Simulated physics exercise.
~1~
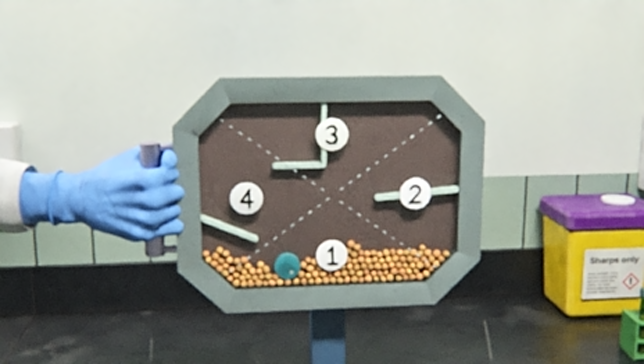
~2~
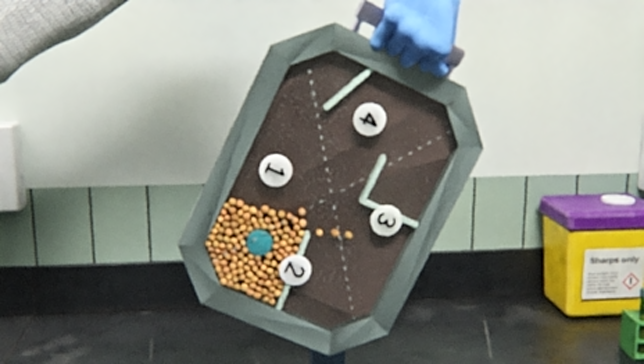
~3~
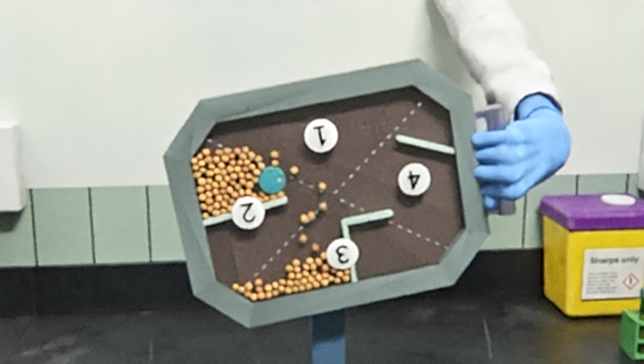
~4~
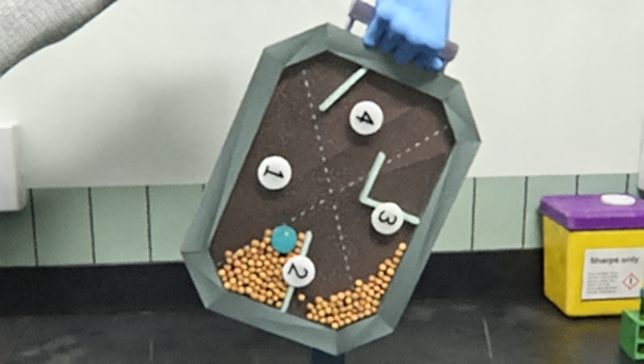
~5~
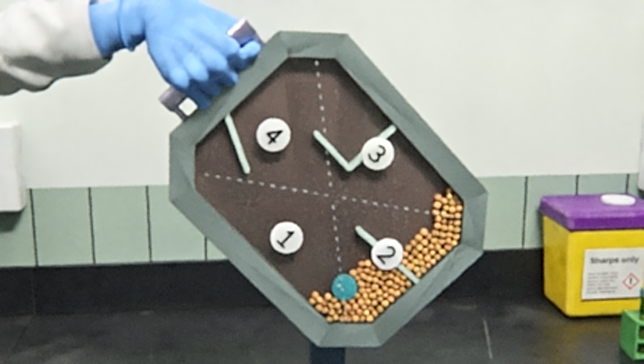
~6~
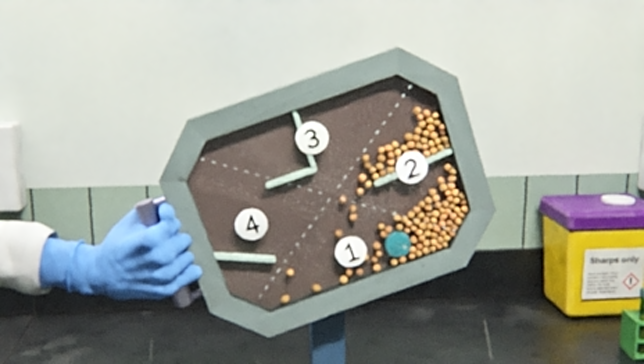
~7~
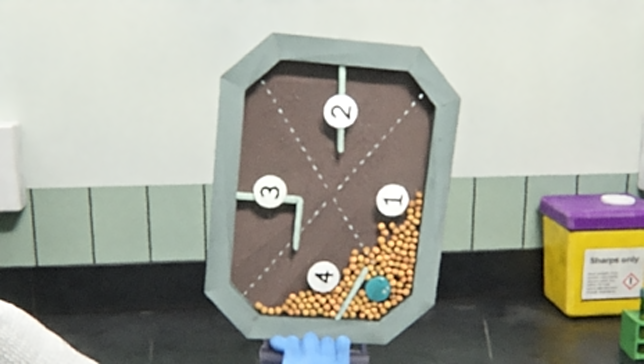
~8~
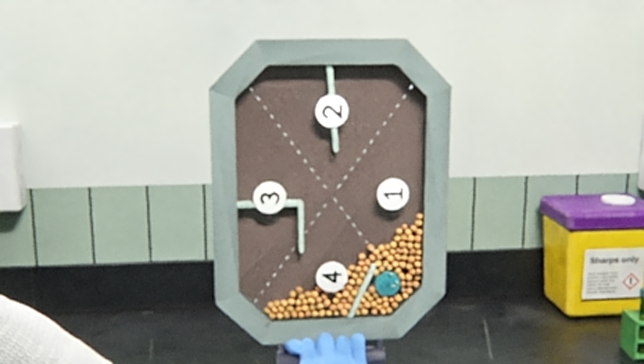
A shallow eight-sided box of pale wooden beads, with a loose turquoise disc among them, stands upright and nearly level, the beads lying along its bottom. A blue-gloved hand turns it clockwise until it is almost upside down, and the beads bunch at the left, some spilling down to the lower edge. The hand then swings it back anticlockwise, and the beads slide across to the right. It carries on past level until the box stands on its short end. The beads finish heaped at the bottom, higher on the right, with the disc resting among them.
